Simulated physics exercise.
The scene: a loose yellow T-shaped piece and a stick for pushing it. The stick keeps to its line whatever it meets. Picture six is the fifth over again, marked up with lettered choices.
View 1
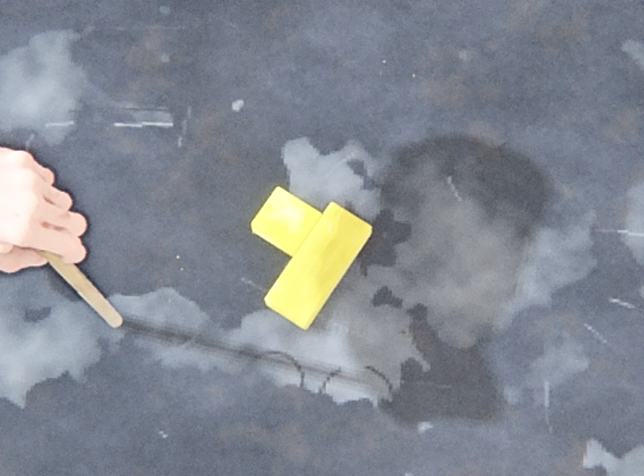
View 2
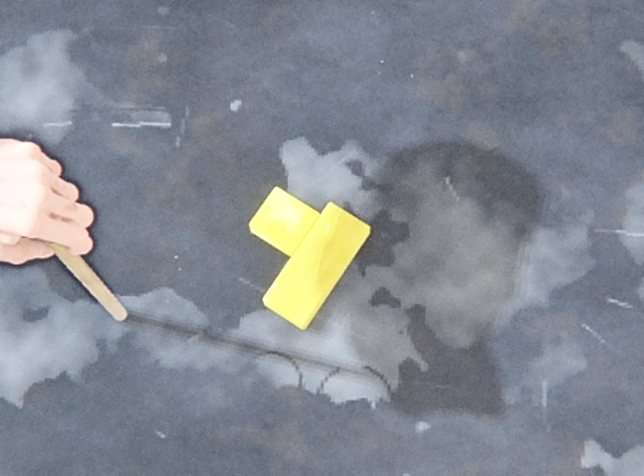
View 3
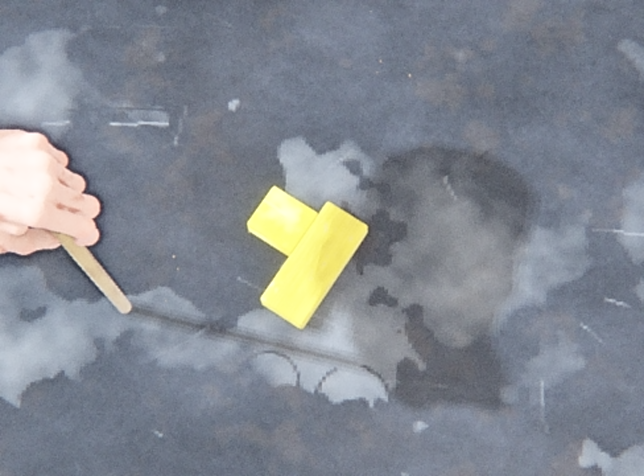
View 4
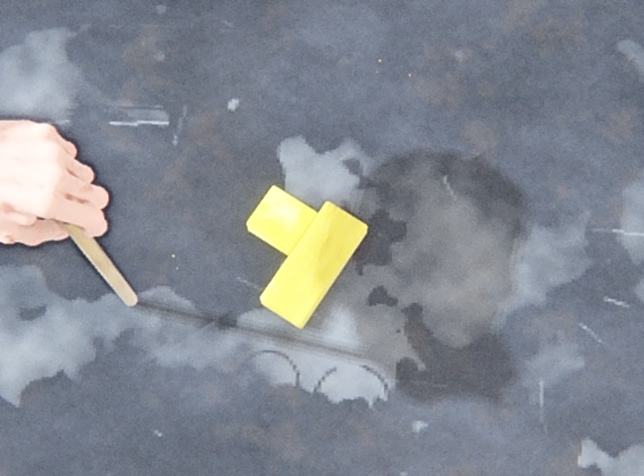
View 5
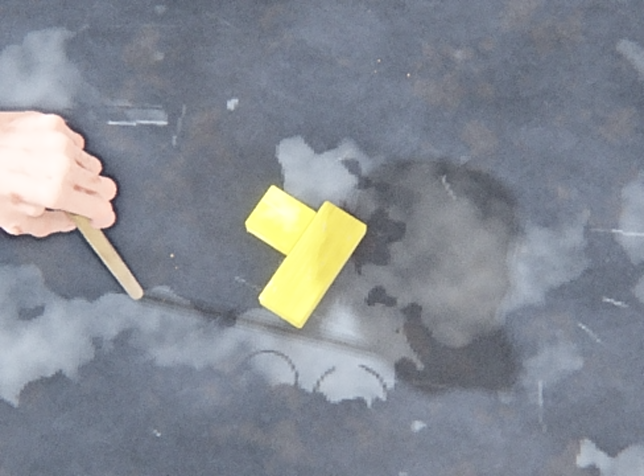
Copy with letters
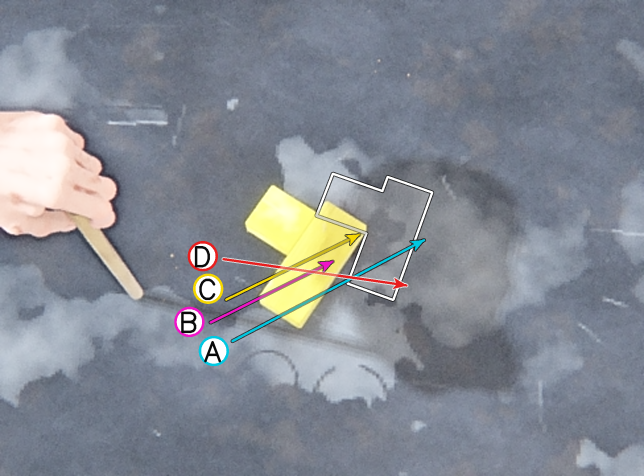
To begin with, a hand at the left holds a stick on a mottled dark surface, its tip well short of a yellow T-shaped piece. The hand and stick then move a little up and to the right, while the piece barely shifts and the stick stays clear of it.
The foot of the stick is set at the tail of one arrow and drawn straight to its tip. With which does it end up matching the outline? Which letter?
The stick should follow C.
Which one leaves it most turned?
That is D.
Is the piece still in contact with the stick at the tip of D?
At the end, yes.
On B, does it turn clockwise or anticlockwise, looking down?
On that stroke, anticlockwise.
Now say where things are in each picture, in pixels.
In the first frame, yellow T-shaped piece (319, 263).
In the second frame, yellow T-shaped piece (317, 263).
In the third frame, yellow T-shaped piece (315, 262).
In the fourth frame, yellow T-shaped piece (314, 262).
In the fifth frame, yellow T-shaped piece (313, 261).
On the marked copy, A from (232, 341) to (424, 240); B from (210, 323) to (333, 262); C from (226, 300) to (359, 235); D from (224, 259) to (406, 285).
With C. Early on, foot of the stick (276, 276), piece (316, 262).
Further on, foot of the stick (324, 253), piece (357, 247).
At the end, foot of the stick (359, 235), piece (393, 229); it fills the outline.
As for the rest, A leaves the piece out of the outline, at (347, 199); B leaves the piece out of the outline, at (363, 244); D leaves the piece out of the outline, at (404, 239).
